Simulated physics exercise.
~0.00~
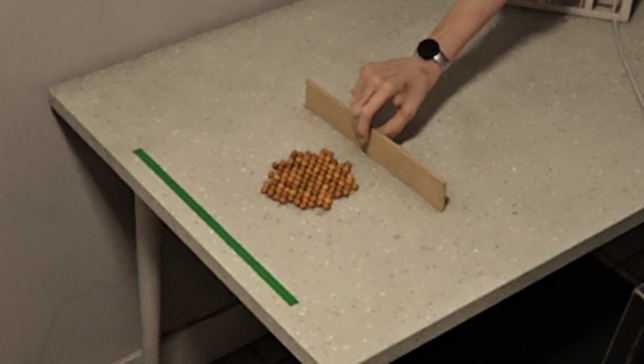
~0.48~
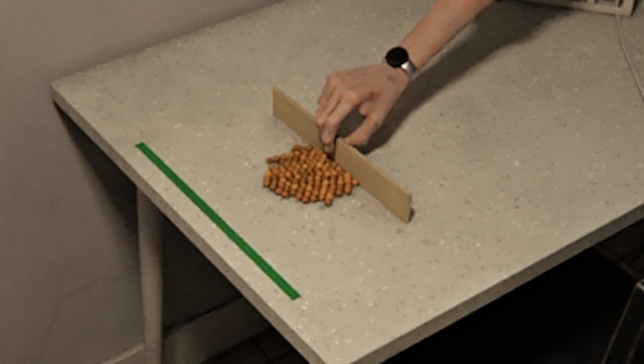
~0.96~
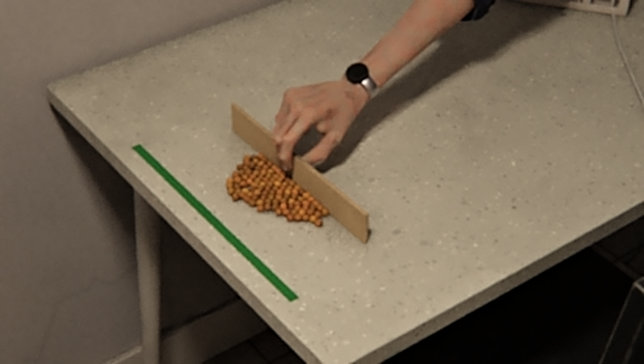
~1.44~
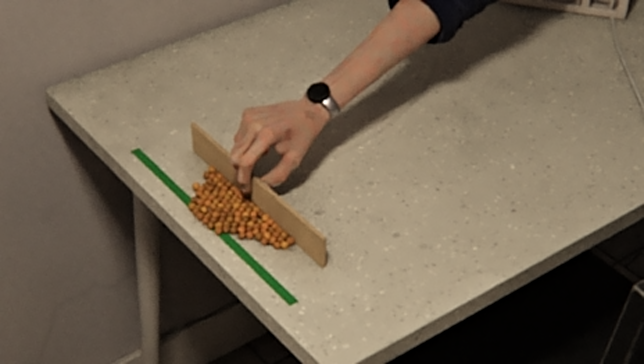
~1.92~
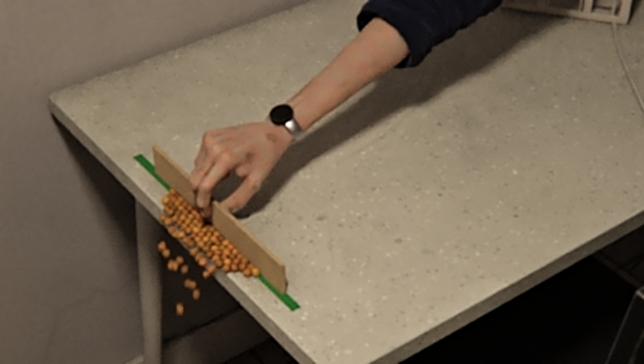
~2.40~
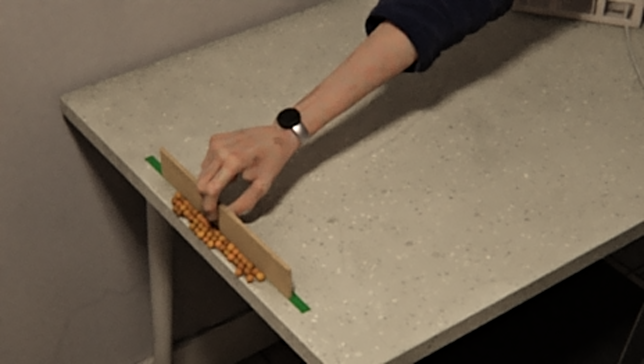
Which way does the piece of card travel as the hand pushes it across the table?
The piece of card moves to the left, towards the green tape near the table's edge.
